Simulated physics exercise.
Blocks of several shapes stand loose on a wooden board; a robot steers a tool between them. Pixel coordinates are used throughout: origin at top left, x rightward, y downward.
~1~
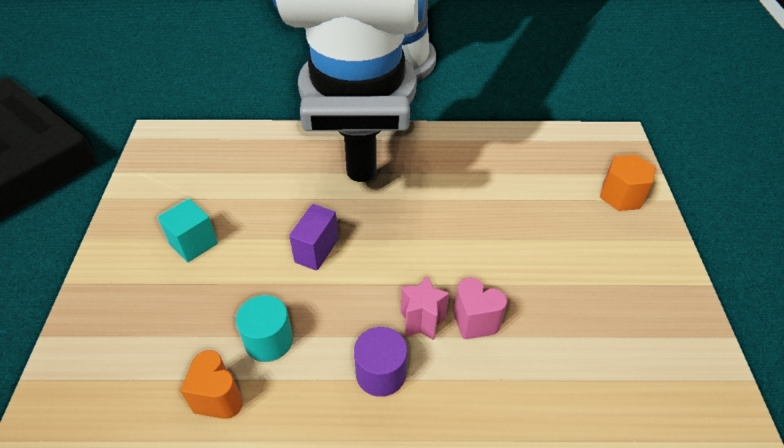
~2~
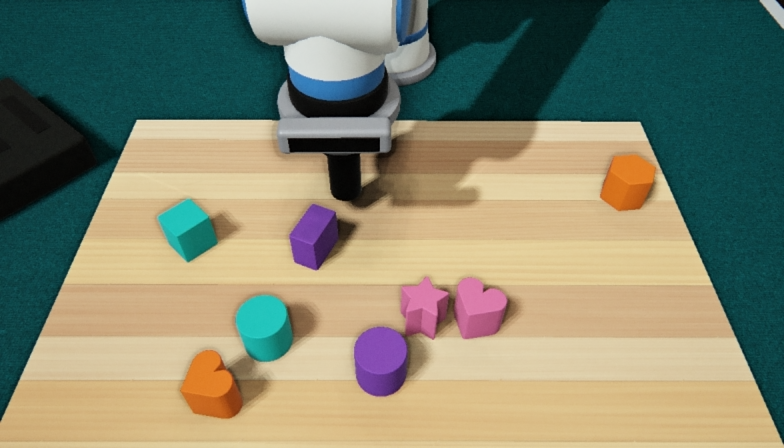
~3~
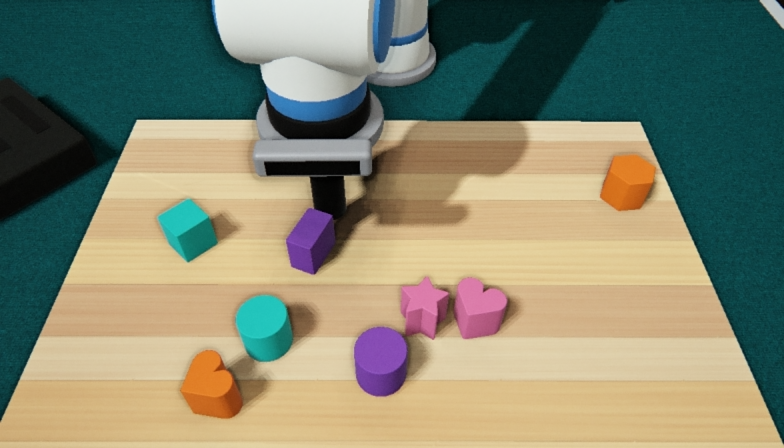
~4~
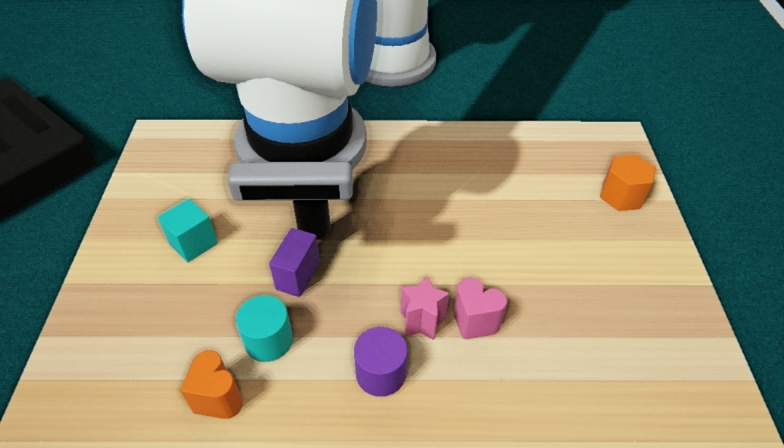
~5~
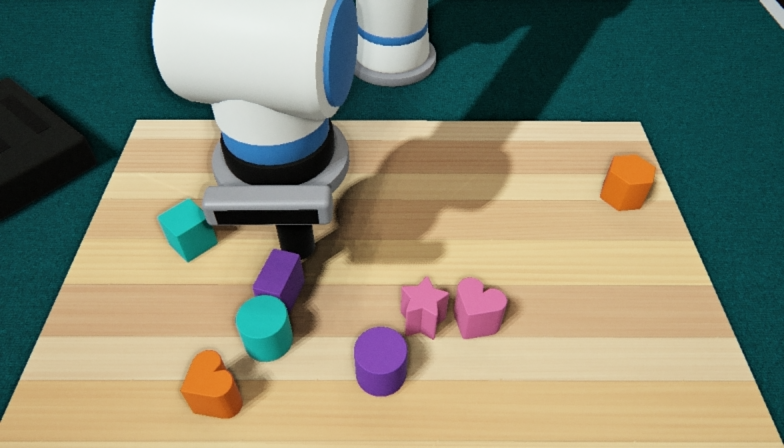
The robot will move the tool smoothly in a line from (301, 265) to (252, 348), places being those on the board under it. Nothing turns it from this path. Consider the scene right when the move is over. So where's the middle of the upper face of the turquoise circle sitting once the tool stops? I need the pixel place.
It sits at (229, 424).
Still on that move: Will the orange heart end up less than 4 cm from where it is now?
I'd say yes.
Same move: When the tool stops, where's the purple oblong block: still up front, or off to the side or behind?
In front, I predict.
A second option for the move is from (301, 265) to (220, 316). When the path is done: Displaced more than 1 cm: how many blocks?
Answer: 2.
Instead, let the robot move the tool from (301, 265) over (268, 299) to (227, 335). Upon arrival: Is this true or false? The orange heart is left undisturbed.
That statement is not accurate.
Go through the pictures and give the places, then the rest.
The first frame shows tip of the tool (362, 172), middles of tops, orange heart (207, 375), turquoise circle (261, 316), purple oblong block (313, 223).
The second frame shows tool (346, 191), nothing pushed.
The third frame shows tool (330, 209), purple oblong block (310, 227).
The fourth frame shows tool (314, 228), purple oblong block (293, 249).
The fifth frame shows tool (298, 248), orange heart (207, 375), turquoise circle (261, 316), purple oblong block (277, 270).
The first path, step by step. Halfway along, tool (273, 288); orange heart (197, 387); turquoise circle (241, 366); purple oblong block (254, 317), turned 15° anticlockwise.
At the end, tool (246, 332); orange heart (185, 402), turned 40° clockwise; turquoise circle (229, 424); purple oblong block (231, 368), turned 25° anticlockwise.
